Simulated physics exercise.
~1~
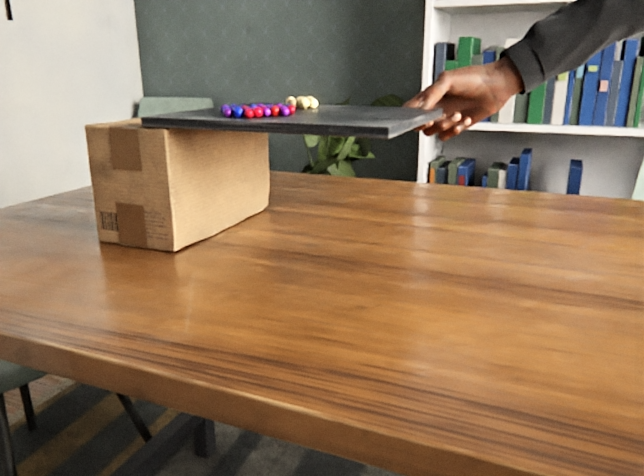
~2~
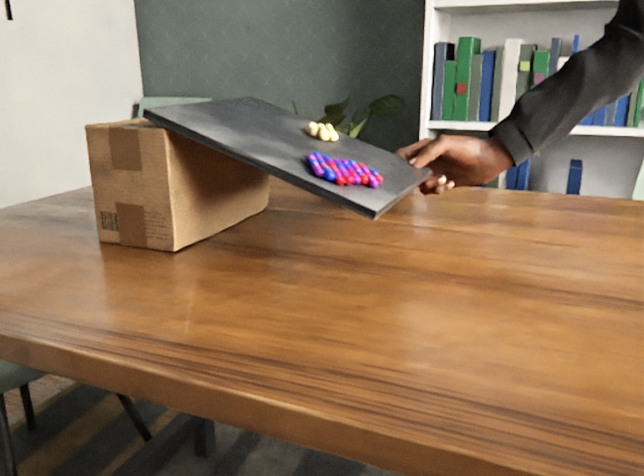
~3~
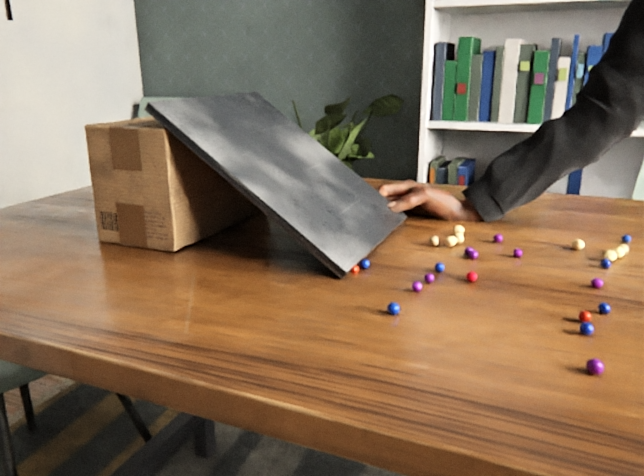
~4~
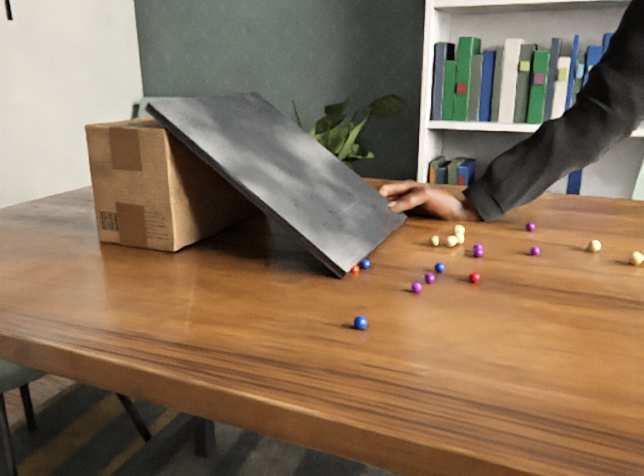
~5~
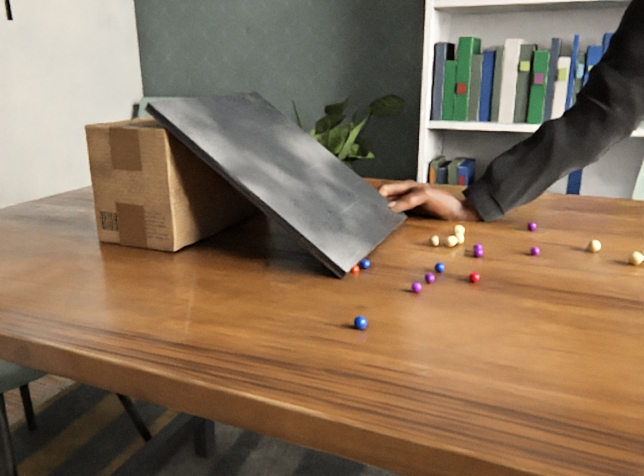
In the video, a hand lowers one end of a dark board resting on a cardboard box until it touches the table. Red, blue and purple balls and cream ones roll off and scatter; several coloured balls leave view, while the rest lie still beyond the sloping board.
